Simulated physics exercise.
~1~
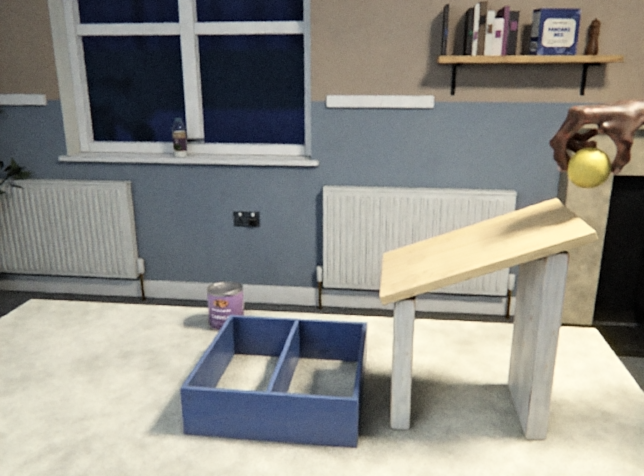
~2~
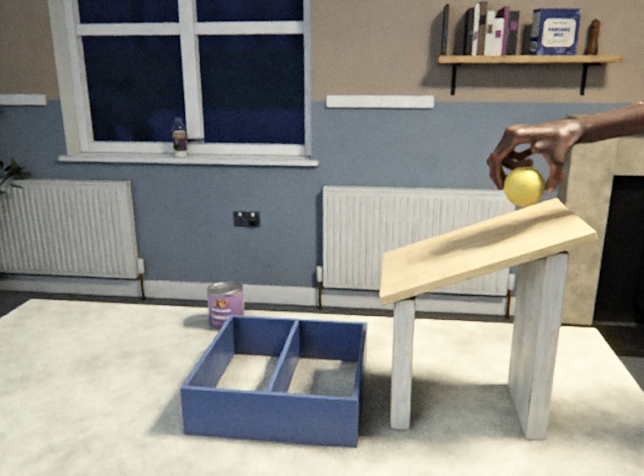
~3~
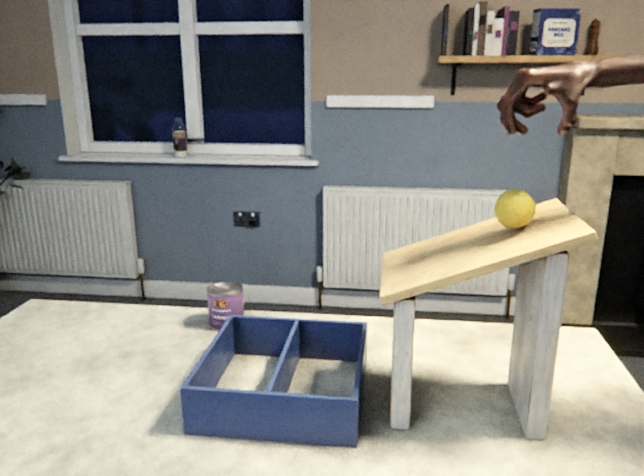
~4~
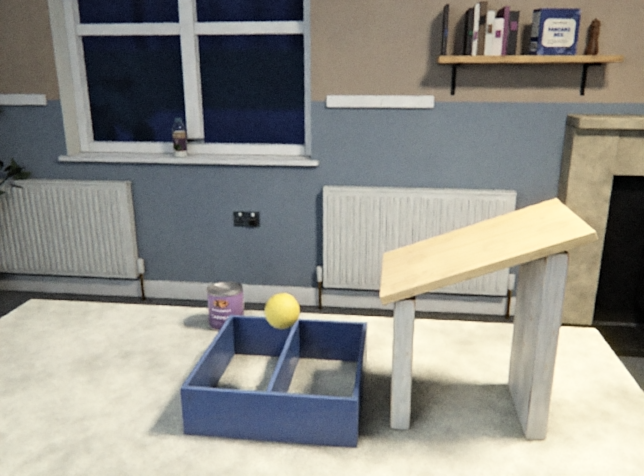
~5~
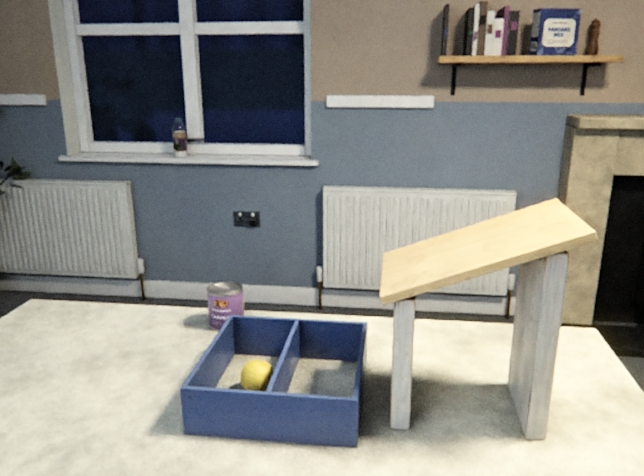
A yellow lemon released by a hand leaves the sloping board and lands in the blue tray's left bay.
